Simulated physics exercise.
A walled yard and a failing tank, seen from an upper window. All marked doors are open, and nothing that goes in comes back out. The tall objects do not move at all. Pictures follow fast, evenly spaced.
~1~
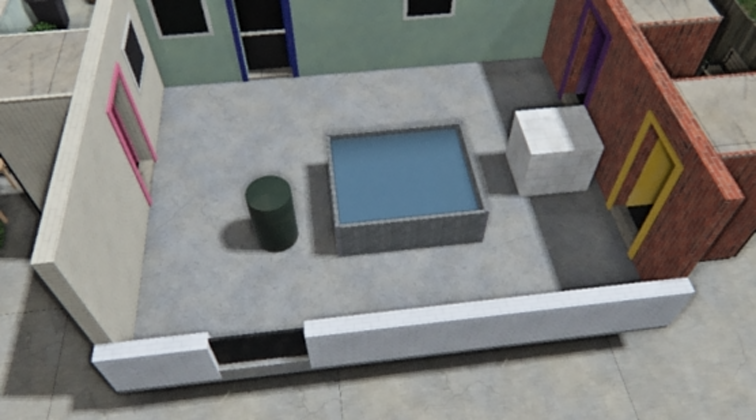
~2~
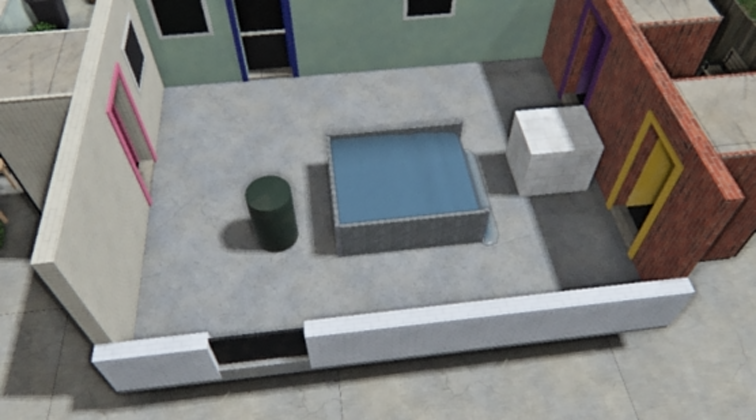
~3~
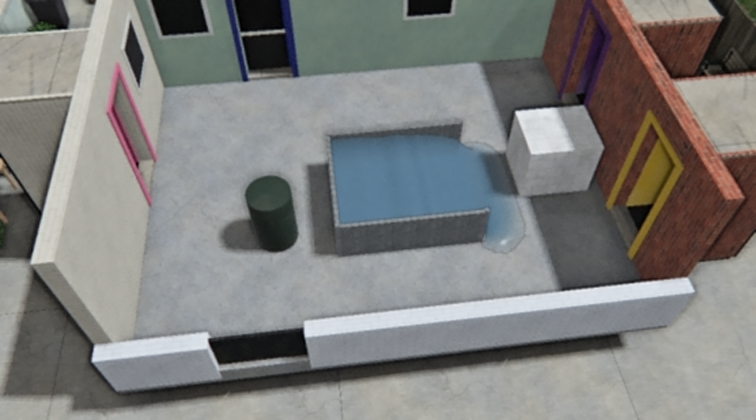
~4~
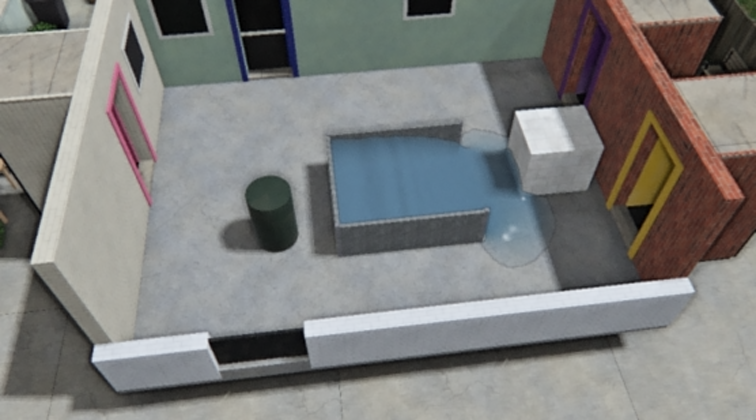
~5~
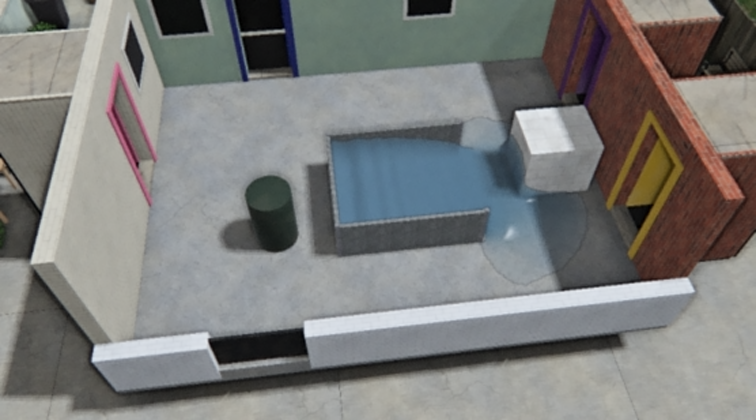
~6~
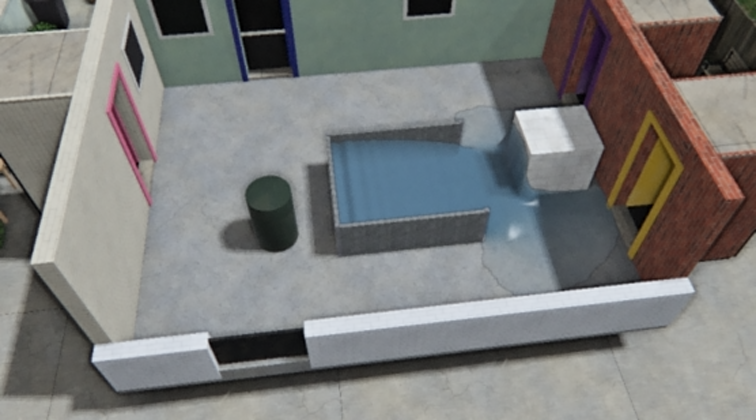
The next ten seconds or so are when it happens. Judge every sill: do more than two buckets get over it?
In order: The purple door does not exceed two buckets, the pink door does not exceed two buckets, the yellow door exceeds two buckets, the blue door does not exceed two buckets.
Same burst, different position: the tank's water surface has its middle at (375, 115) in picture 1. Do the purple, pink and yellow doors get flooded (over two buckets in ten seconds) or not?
Purple: Crosses the threshold; pink: Falls short; yellow: Falls short.
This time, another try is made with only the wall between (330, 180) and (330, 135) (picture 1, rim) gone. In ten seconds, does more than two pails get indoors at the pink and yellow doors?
Note - pink door: Past the mark, yellow door: Short of the mark.
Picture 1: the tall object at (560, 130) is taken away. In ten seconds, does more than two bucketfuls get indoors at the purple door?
Looks to me like the purple door overshoots.
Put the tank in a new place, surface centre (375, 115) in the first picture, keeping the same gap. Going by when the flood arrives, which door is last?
The door marked pink.
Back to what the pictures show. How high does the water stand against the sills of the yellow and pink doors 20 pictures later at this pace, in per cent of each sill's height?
Depth ratios, approx.: 200 and 0 percent.
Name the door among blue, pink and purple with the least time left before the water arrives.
Go with the purple one.
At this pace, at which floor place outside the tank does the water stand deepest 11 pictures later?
Somewhere around (632, 266).
A moment on, water covers 25 % of the floor; the purple door wet at the sill, nothing in, the pink door not reached, the yellow door over two buckets in, the blue door not reached.
Next, water covers 30 % of the floor; the purple door wet at the sill, nothing in, the pink door not reached, the yellow door far over two buckets in, the blue door not reached.
Then, water covers 45 % of the floor; the purple door under two buckets in, the pink door not reached, the yellow door far over two buckets in, the blue door not reached.
Later, water covers 85 % of the floor; the purple door under two buckets in, the pink door not reached, the yellow door far over two buckets in, the blue door wet at the sill, nothing in.
In the end, water covers 100 % of the floor; the purple door under two buckets in, the pink door wet at the sill, nothing in, the yellow door far over two buckets in, the blue door wet at the sill, nothing in.
